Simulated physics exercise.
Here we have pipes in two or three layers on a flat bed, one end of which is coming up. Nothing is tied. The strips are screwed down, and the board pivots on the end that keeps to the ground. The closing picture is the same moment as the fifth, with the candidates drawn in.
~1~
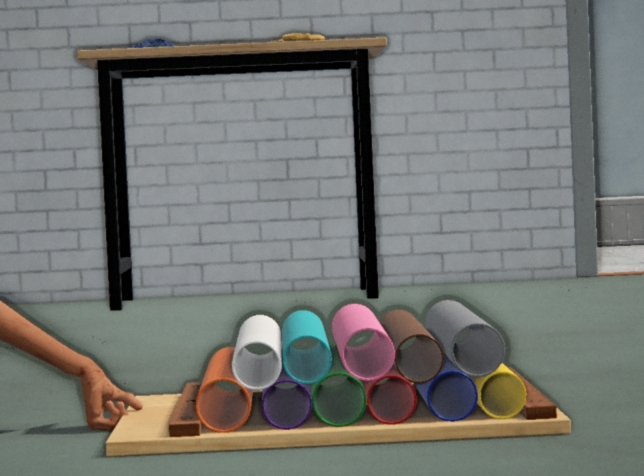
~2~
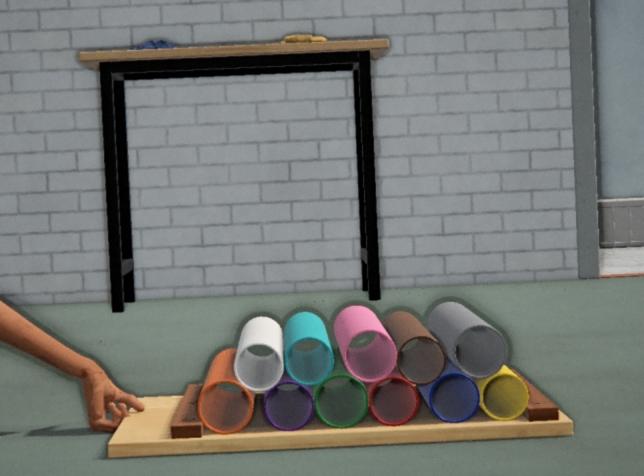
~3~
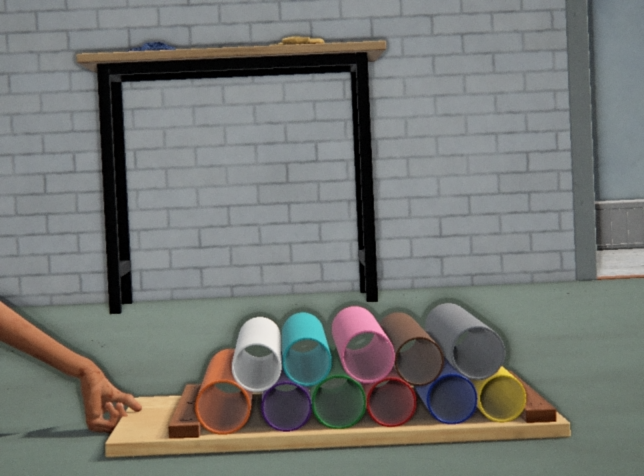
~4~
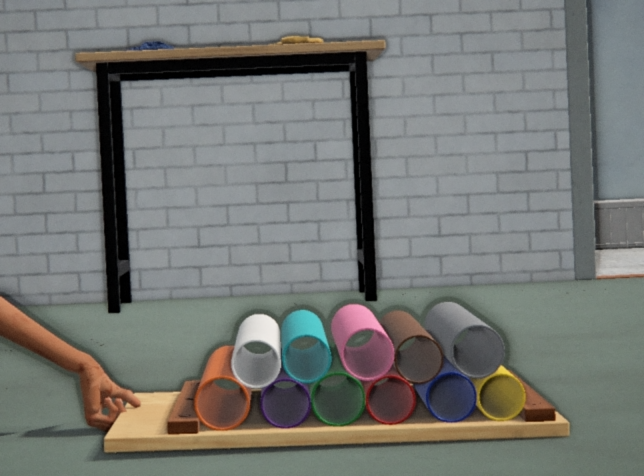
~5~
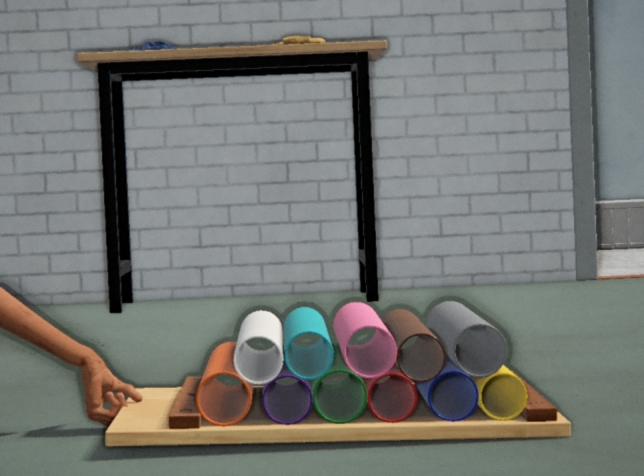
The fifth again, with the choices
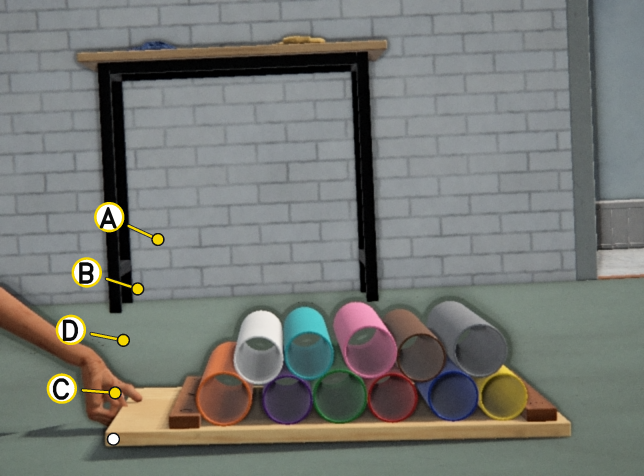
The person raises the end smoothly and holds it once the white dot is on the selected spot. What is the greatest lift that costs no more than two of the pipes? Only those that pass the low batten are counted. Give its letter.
Raise it to B.
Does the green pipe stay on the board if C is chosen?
Yes, with C.
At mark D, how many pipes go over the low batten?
With D, none.
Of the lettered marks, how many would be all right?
The number is three.
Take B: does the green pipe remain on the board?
Yes, with B.
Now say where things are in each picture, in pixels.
The first frame shows brown pipe (420, 359); turquoise pipe (307, 359); pink pipe (368, 354).
The second frame shows pink pipe (370, 356); grey pipe (480, 352).
The third frame shows board (333, 410); orange pipe (223, 407); purple pipe (286, 407); yellow pipe (502, 398).
The fourth frame shows board (332, 407); orange pipe (222, 403); purple pipe (286, 404).
The fifth frame shows board (333, 405); orange pipe (224, 399); purple pipe (288, 400).
On the marked copy, A at (158, 240); B at (138, 289); C at (115, 393); D at (123, 340); the white dot at (113, 439).
With B. Early on, board at 15°.
Further on, board at 21°.
At the end, board at 21°, one over the low batten (grey).
As for the rest, A three over the low batten (brown, pink, grey); C none over the low batten; D none over the low batten.
